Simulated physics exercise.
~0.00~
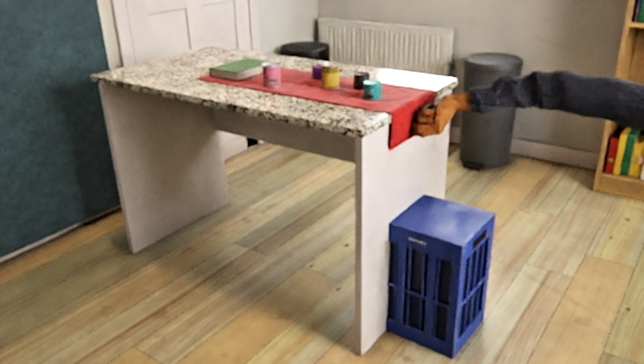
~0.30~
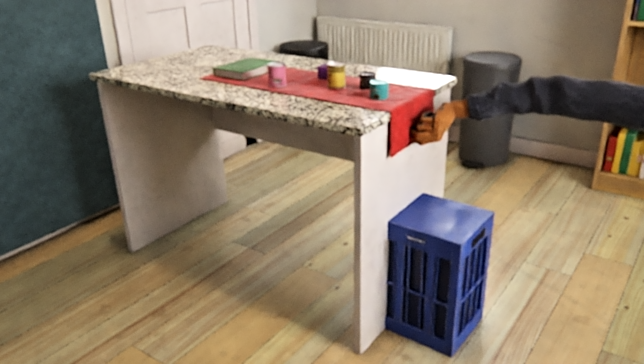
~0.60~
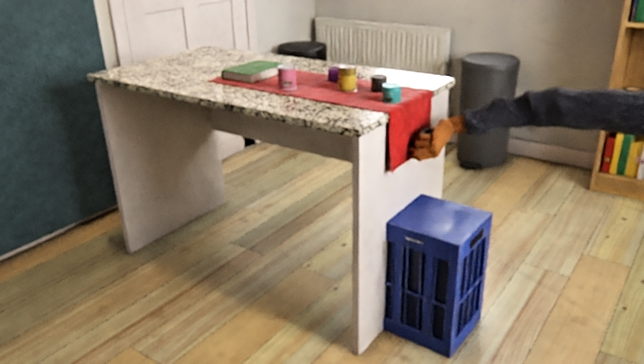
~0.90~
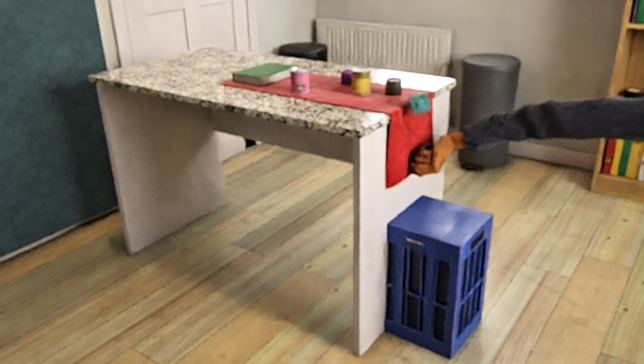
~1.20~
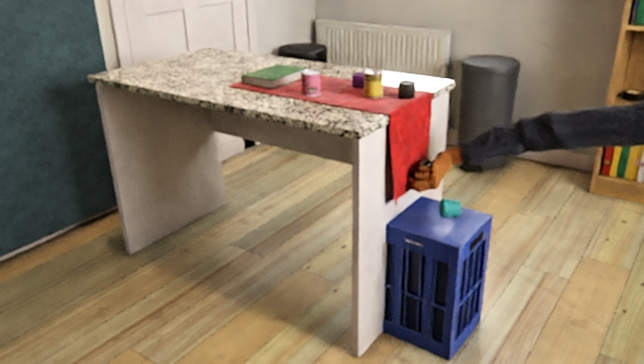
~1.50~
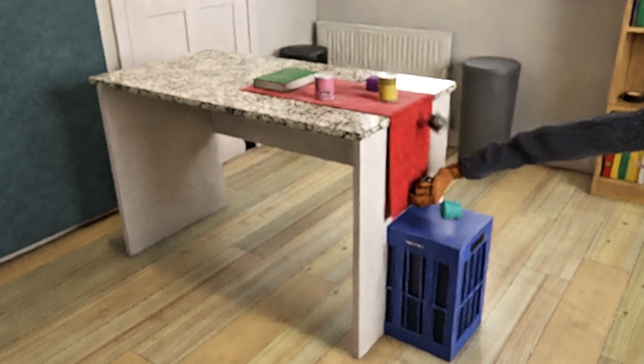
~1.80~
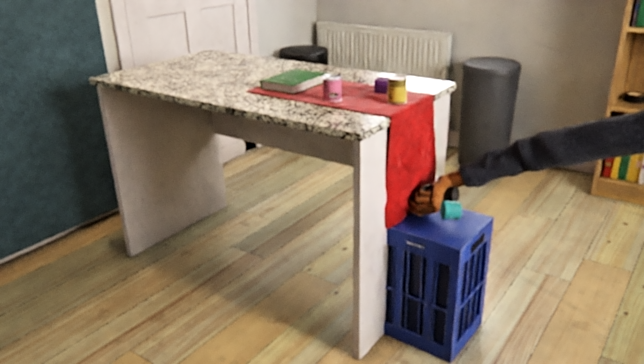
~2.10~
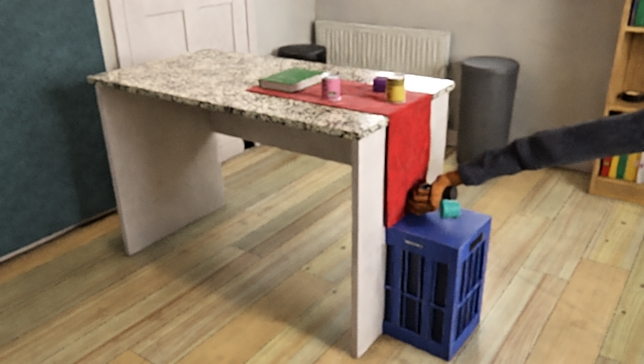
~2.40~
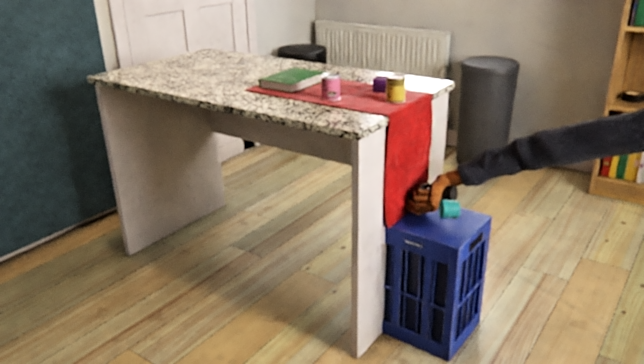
A red table runner, gripped by a hand reaching in from the right, is drawn slowly over the near end of a speckled table in a room seen from slightly above. On it stand a pink pot, a purple piece, a yellow can, a black pot and a turquoise pot, with a green book at the left and a blue crate below. All ride rightward with the cloth. The turquoise pot tips over the edge and lands on the crate, then the black pot drops too. The pulling stops with the hem at the crate top, the yellow can still upright.
